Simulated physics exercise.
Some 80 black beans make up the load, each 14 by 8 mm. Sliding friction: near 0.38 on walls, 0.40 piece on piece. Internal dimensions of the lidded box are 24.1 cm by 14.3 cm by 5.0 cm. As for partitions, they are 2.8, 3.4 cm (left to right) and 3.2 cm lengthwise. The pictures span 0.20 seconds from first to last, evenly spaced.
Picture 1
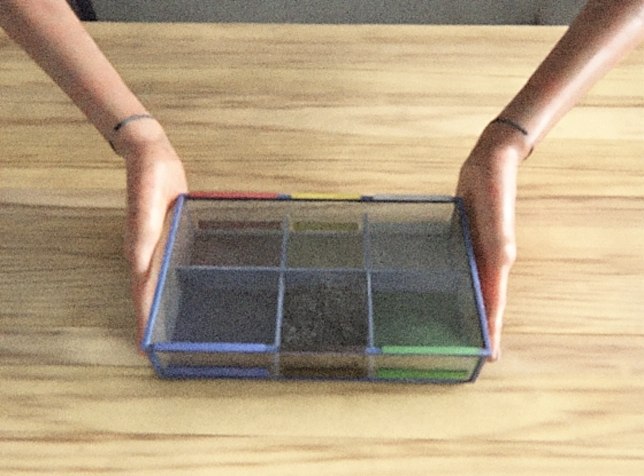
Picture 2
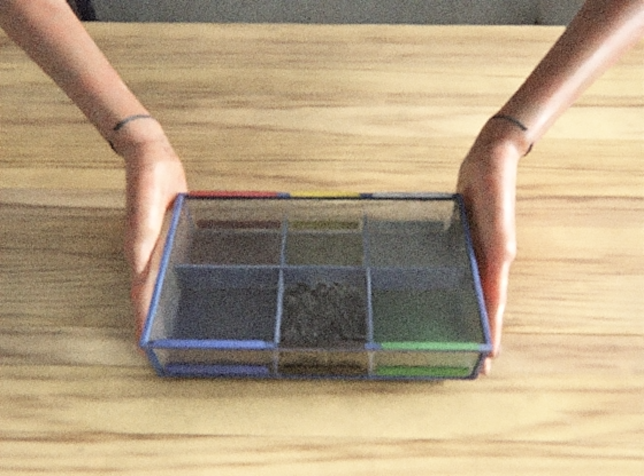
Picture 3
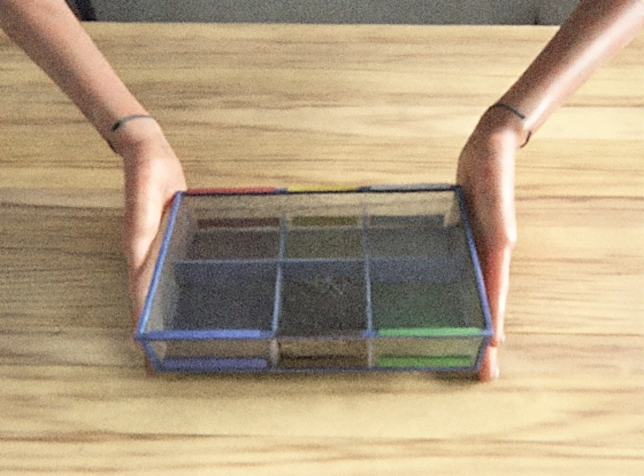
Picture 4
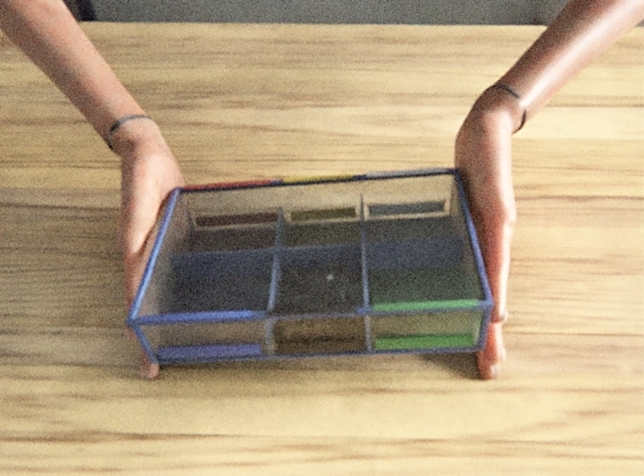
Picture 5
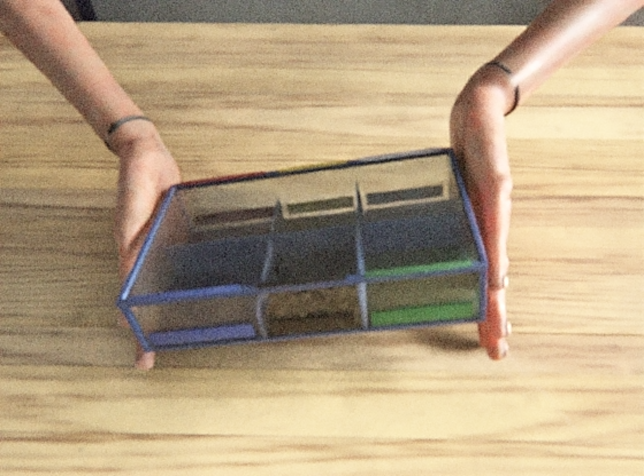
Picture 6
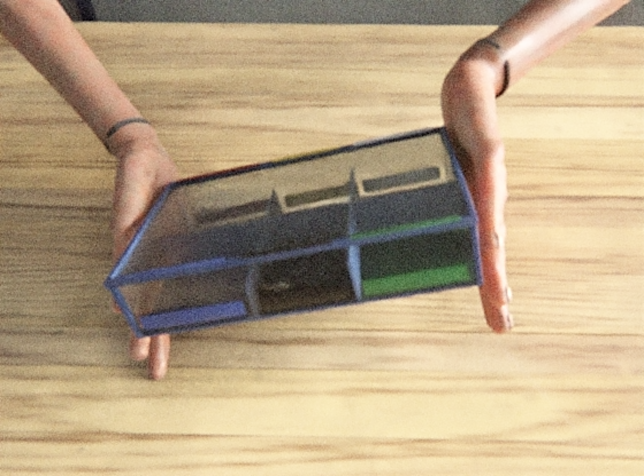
Two hands lifted a clear, blue-edged box with six compartments and dark bits in the front middle one off a wooden table, gradually tilting it so the right side rose higher than the left.
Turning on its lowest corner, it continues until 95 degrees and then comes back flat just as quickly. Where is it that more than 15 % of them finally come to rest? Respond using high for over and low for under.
Red high, blue low, green low, yellow low, white low, black high.
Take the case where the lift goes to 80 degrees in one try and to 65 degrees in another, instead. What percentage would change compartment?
50 % and 35 %.
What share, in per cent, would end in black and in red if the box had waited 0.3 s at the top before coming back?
Black 20; red 80.
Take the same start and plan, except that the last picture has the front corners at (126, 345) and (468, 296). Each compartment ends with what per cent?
Per cent at the finish: Red 5, blue 75, green 0, yellow 0, white 0, black 20.
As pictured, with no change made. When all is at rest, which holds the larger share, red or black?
The red one.
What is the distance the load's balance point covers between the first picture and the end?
Around 9.5 centimetres.
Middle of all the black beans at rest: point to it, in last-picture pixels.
At about (230, 256).
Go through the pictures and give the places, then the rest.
The first picture shows box tilt 0 degrees, front corners at (148, 345) and (485, 351); black 100 %.
The second picture shows box tilt 1 degrees, front corners at (147, 343) and (486, 346).
The third picture shows box tilt 5 degrees, front corners at (142, 335) and (487, 332), lowest corner left back.
The fourth picture shows box tilt 10 degrees, front corners at (134, 320) and (486, 303), lowest corner left back.
The fifth picture shows box tilt 17 degrees, front corners at (124, 302) and (481, 264), lowest corner left back.
The sixth picture shows box tilt 24 degrees, front corners at (112, 282) and (470, 219), lowest corner left back; black 100 %.
Then, 0.51 s after the last picture, tilt 94 degrees; red 25 %, blue 10 %, yellow 10 %, black 50 %.
Then, 0.85 s after the last picture, tilt 39 degrees; red 70 %, yellow 5 %, black 25 %.
Then, 1.28 s after the last picture, tilt 0 degrees; red 70 %, black 25 %.
In the end, red 70 %, blue 0 %, green 0 %, yellow 5 %, white 0 %, black 25 %.
